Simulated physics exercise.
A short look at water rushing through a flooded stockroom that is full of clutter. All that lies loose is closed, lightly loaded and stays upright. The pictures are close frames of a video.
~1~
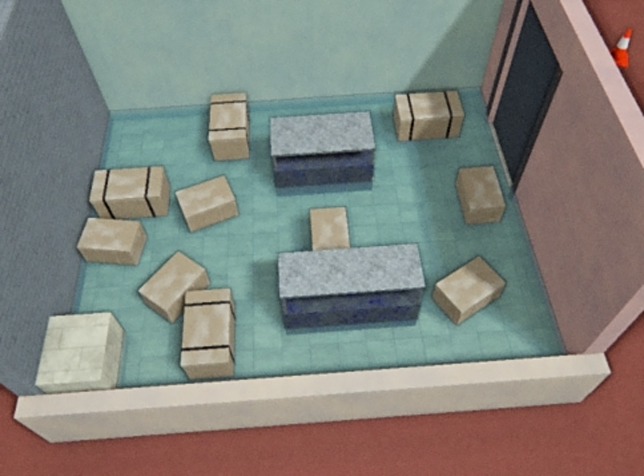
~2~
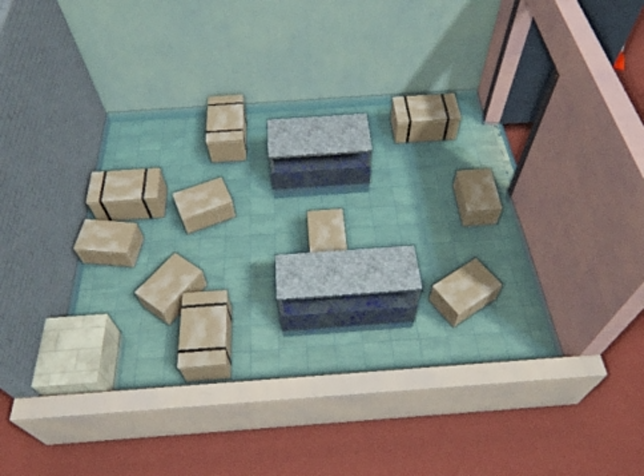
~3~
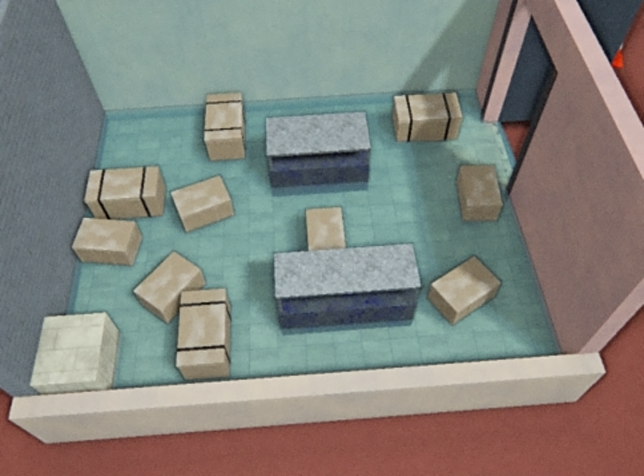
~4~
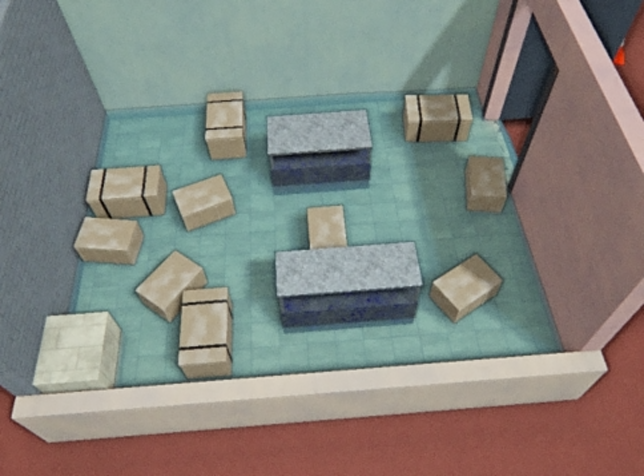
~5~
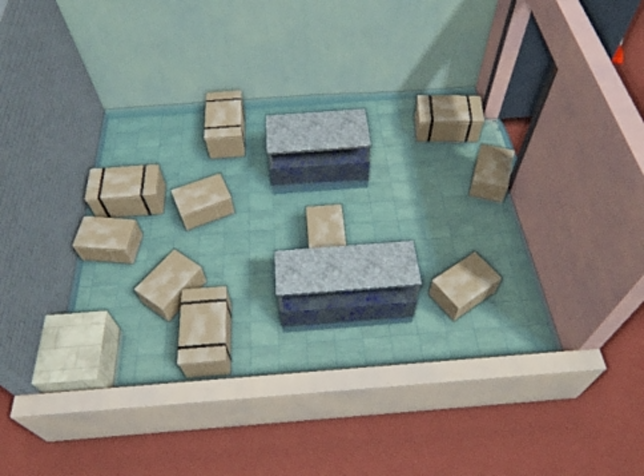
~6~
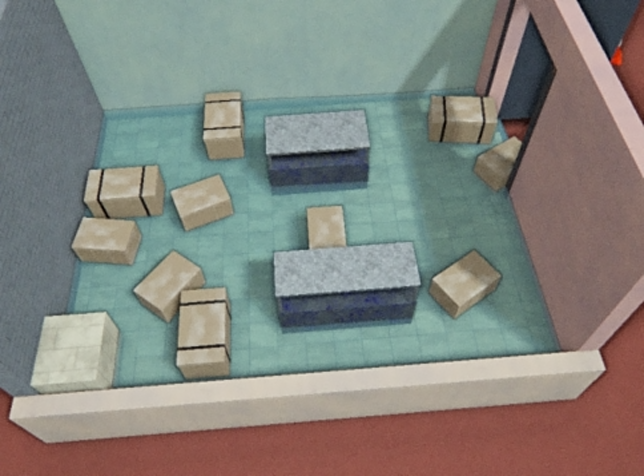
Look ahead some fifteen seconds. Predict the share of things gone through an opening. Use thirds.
That comes to from one to two thirds.
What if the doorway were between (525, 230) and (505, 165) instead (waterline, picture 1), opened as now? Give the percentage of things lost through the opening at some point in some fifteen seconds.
About 40 per cent.
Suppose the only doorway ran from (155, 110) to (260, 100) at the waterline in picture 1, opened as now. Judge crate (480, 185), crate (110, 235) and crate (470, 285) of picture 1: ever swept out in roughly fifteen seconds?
In turn: Kept in, through, no.
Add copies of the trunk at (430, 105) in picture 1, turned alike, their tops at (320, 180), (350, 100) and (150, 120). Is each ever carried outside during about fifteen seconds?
In turn: Gone, out, left behind.
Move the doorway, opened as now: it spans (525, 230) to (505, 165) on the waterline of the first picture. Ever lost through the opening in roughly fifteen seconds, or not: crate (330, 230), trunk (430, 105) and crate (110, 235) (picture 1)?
As listed: Carried outside, gone, stays.
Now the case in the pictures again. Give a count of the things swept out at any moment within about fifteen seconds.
It comes to 4.
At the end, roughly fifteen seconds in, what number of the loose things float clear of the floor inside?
6 of them.
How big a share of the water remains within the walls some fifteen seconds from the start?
About 60 per cent.
A moment on, 2 of 10 are out; 8 afloat.
Next, 2 of 10 are out; 8 afloat.
Later, 3 of 10 are out; 7 afloat.
In the end, 4 of 10 are out; 6 afloat.
